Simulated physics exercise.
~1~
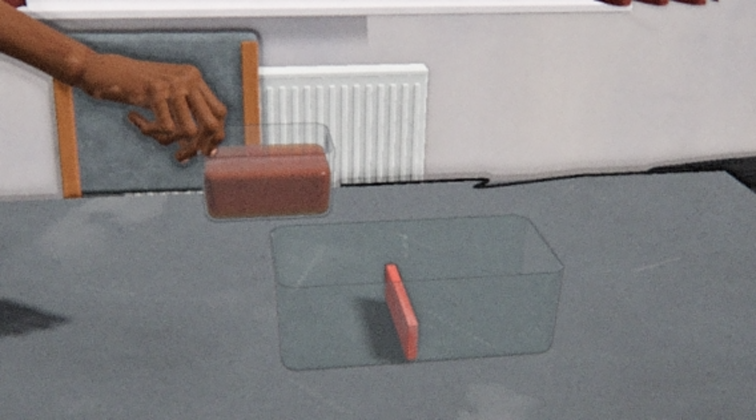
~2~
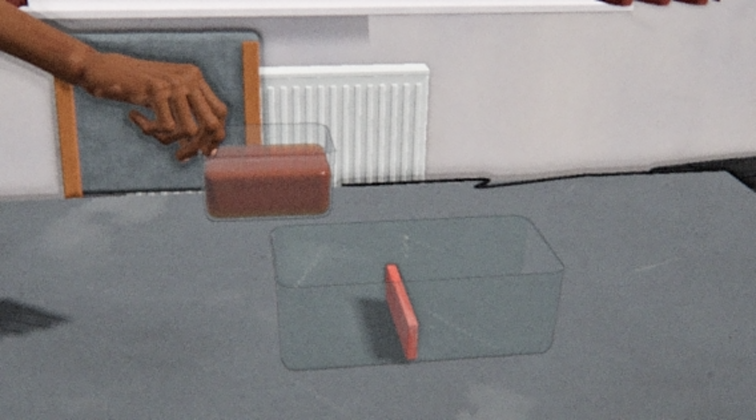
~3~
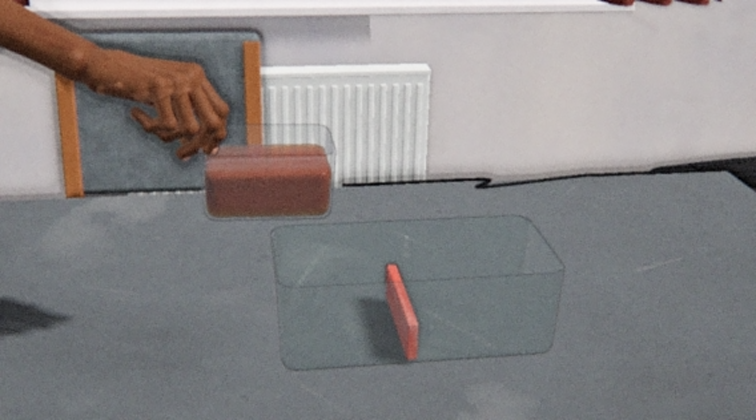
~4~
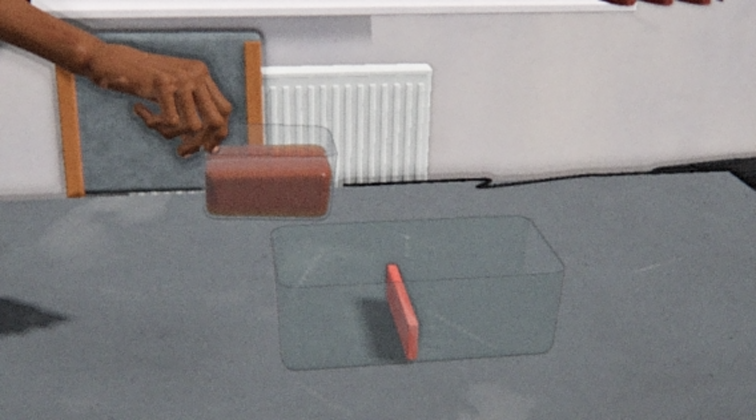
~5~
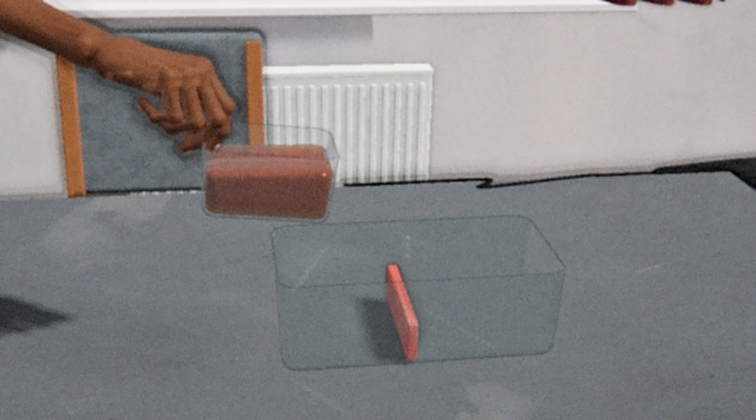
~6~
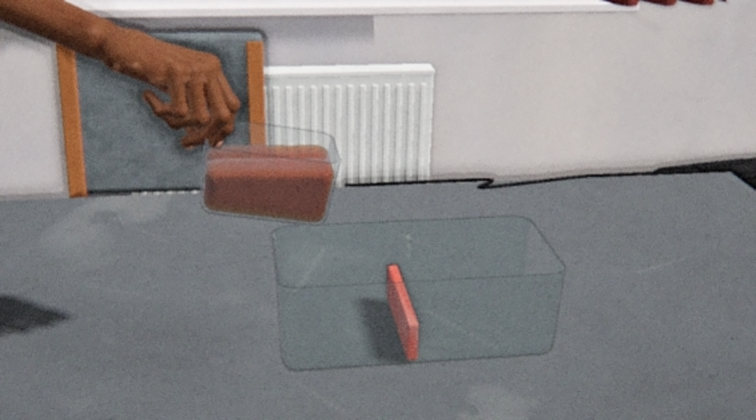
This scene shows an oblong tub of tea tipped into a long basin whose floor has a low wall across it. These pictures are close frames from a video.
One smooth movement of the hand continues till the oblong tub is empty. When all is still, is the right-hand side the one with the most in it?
No.
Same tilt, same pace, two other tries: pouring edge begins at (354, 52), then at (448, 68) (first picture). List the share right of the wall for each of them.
The first gives 65 %, the second 95 %.
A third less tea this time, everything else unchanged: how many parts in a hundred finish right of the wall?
The share comes to roughly 5 per cent.
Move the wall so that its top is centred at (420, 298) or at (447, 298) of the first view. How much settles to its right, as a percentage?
Well, it's close to 5 per cent for the first one, then 5 per cent for the other.
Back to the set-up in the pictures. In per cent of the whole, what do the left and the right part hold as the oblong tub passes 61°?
Left part 10 %; right part 0 %.
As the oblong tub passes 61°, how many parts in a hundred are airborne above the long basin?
Around 25 in a hundred, more or less.
A moment on, the tilt is 61° and 64 per cent is still to pour, 10 is left of the wall and 0 right of it.
Next, the tilt is 93° and 16 per cent is still to pour, 72 is left of the wall and 7 right of it.
Then the tilt is 99° and 2 per cent is still to pour, 89 is left of the wall and 7 right of it.
Later the tilt is 99° and 0 per cent is still to pour, 92 is left of the wall and 7 right of it.
In the end 92 per cent lies left of the wall, 7 right of it and 0 outside.
